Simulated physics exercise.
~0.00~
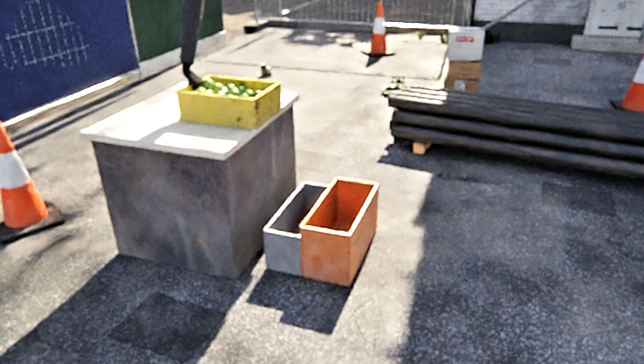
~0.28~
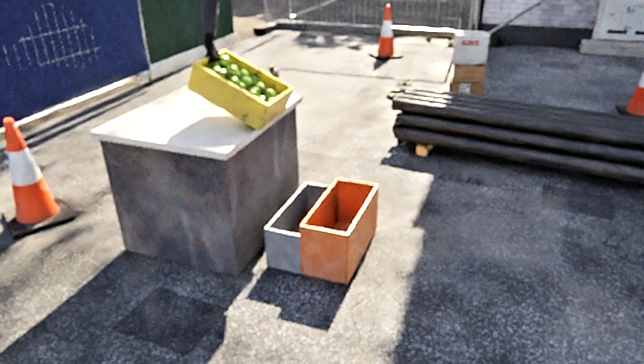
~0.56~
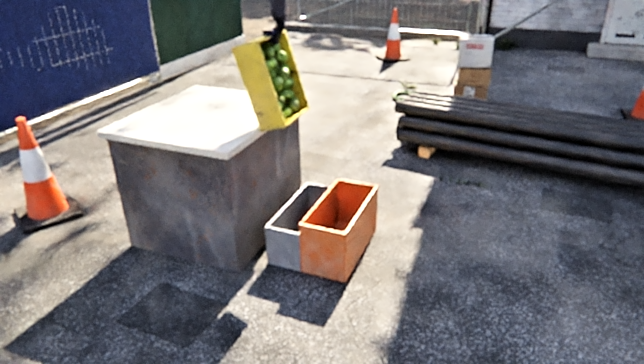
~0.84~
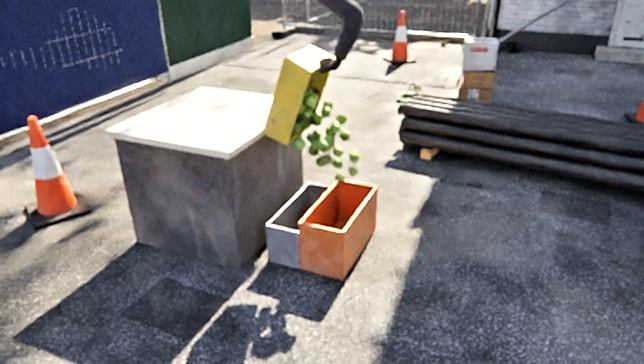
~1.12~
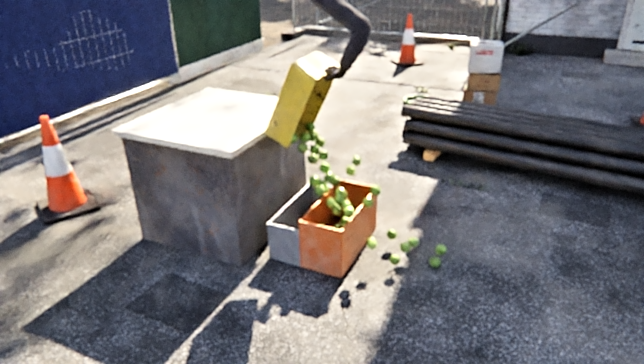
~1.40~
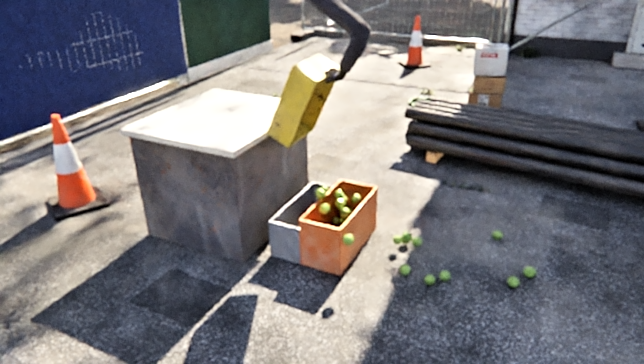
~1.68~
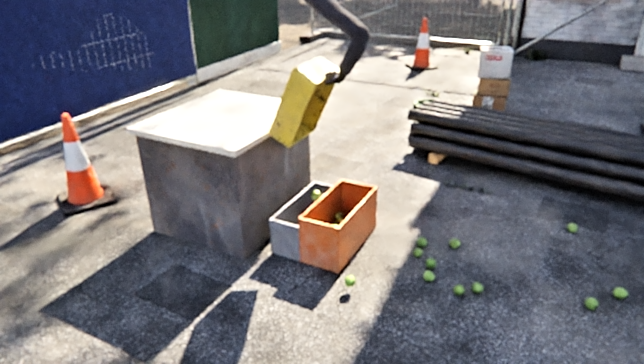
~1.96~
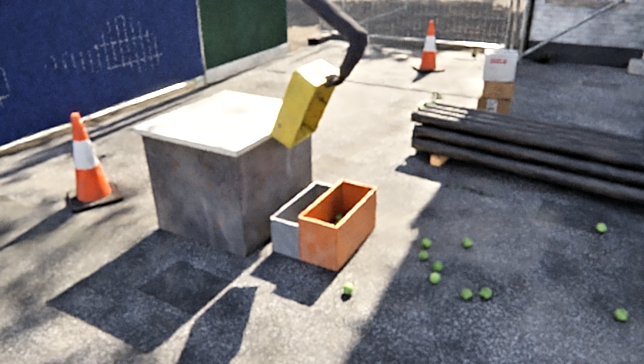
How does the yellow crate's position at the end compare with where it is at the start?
At the start the yellow crate sits upright on top of the bench. By the end it is farther right, held steeply tipped by the dark arm at the bench's right edge.
